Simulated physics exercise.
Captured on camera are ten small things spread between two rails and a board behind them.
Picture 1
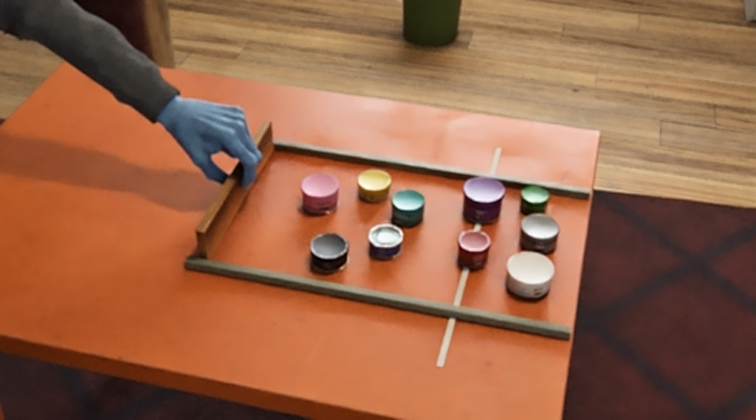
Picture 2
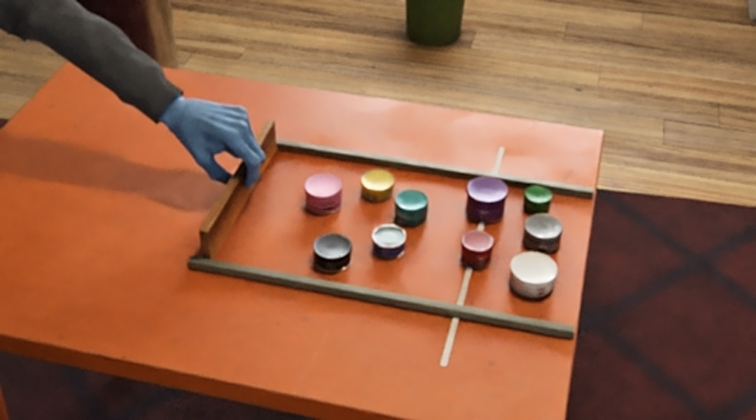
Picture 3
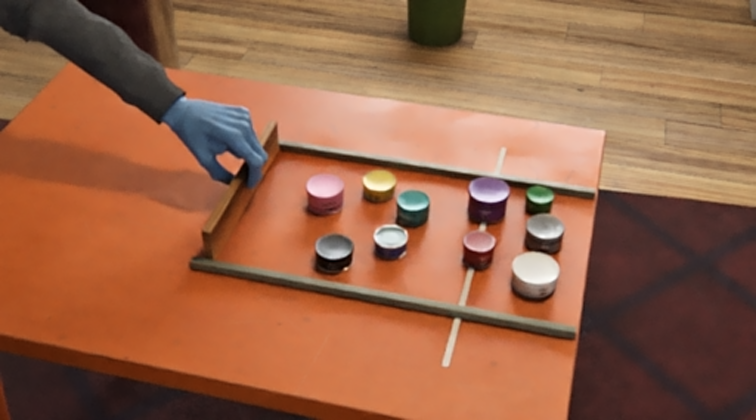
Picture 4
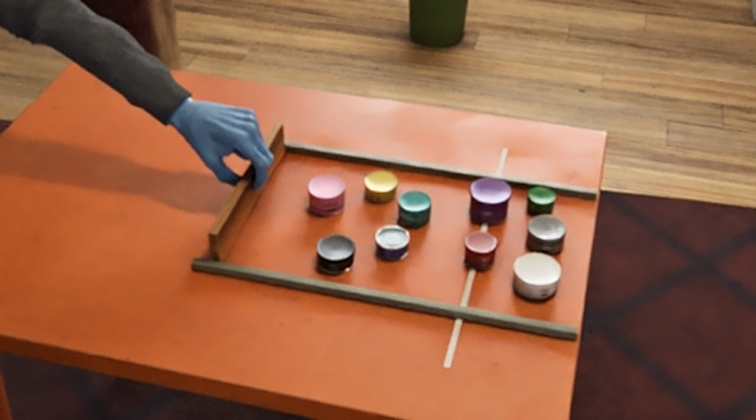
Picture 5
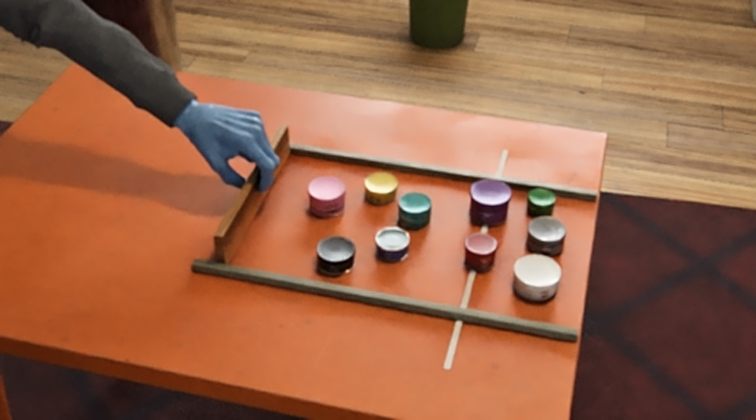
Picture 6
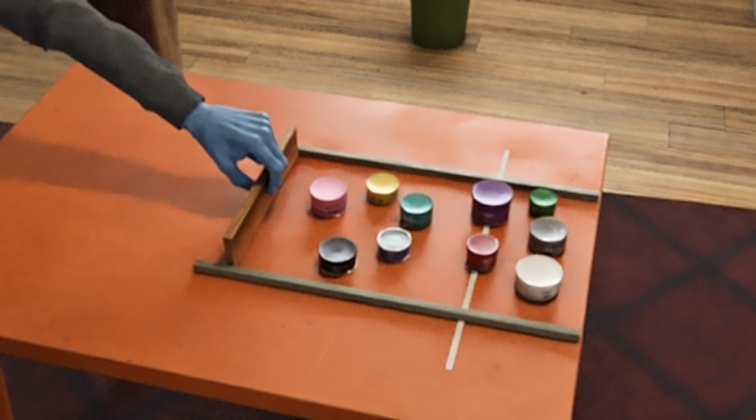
We see ten small tubs and tins in various colours between two rails on an orange table, a thin strip lying beneath some, while a blue-gloved hand slides an upright board slightly right, without reaching the containers.
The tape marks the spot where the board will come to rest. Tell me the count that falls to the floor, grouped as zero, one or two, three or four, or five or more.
The count is zero.
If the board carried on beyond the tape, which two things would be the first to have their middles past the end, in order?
Grey tub, then green tub.
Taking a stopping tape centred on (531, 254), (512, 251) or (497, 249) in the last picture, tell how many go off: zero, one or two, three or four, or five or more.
So, going place by place, I'd say just one or two; just one or two; none.
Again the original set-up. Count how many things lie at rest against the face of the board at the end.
The count is 4.
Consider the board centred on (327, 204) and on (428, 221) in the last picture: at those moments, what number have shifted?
At the first point the count is 1, at the second it's 6.
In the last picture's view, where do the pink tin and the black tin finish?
I'd put one at around (503, 234) and the other at around (490, 285).
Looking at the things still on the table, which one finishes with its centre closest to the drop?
Ending up nearest is the grey tub.
A little later, none off yet; grey tub at rest near (548, 237); white tin at rest near (538, 279); green tub at rest near (543, 204).
When it is over, the number that fall off is zero.
